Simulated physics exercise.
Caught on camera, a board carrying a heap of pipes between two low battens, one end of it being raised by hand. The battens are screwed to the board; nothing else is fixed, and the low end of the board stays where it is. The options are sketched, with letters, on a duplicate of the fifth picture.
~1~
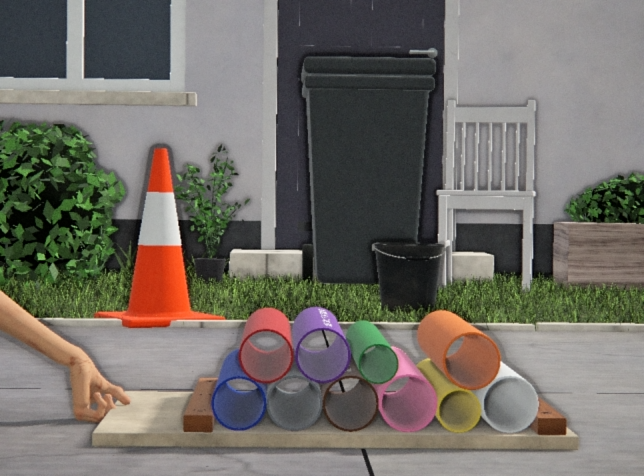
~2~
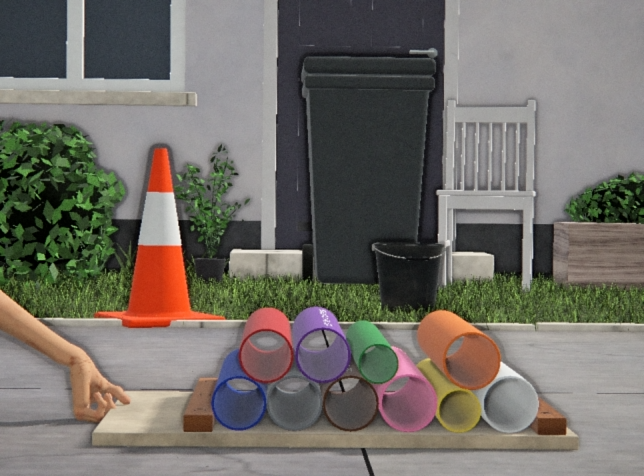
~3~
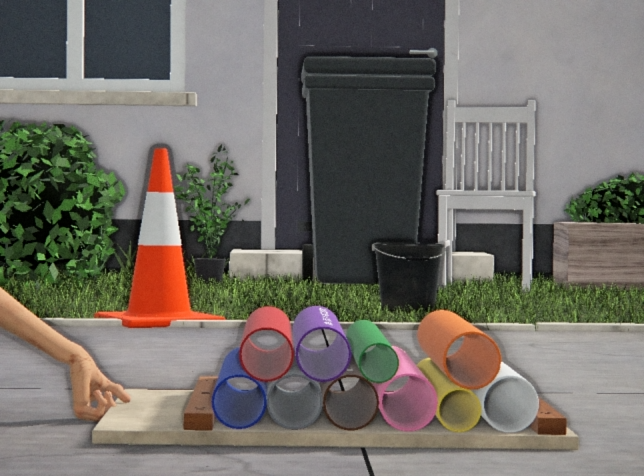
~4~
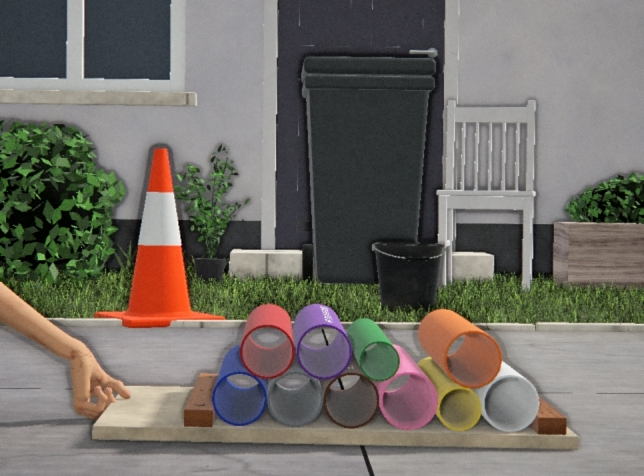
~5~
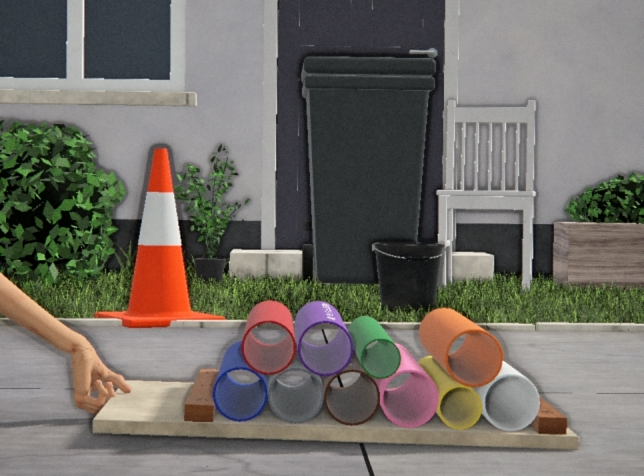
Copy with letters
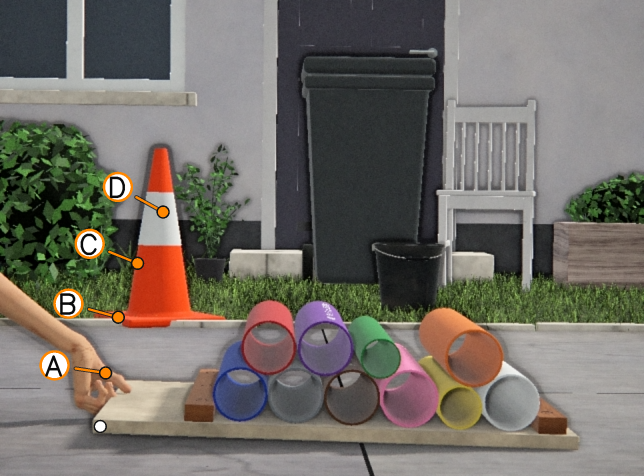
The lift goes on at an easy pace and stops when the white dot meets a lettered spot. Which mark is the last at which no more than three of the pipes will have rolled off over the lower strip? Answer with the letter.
Up to D.
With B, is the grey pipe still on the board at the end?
Yes.
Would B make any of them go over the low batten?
No.
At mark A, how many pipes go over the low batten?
It comes to none.
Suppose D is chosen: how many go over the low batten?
It comes to none.
On the copy, A at (106, 373); B at (119, 317); C at (137, 263); D at (163, 212); the white dot at (101, 426).
On D. First, board at 17°.
Then, board at 28°.
Finally, board at 28°, none over the low batten.
By contrast, A none over the low batten; B none over the low batten; C none over the low batten.
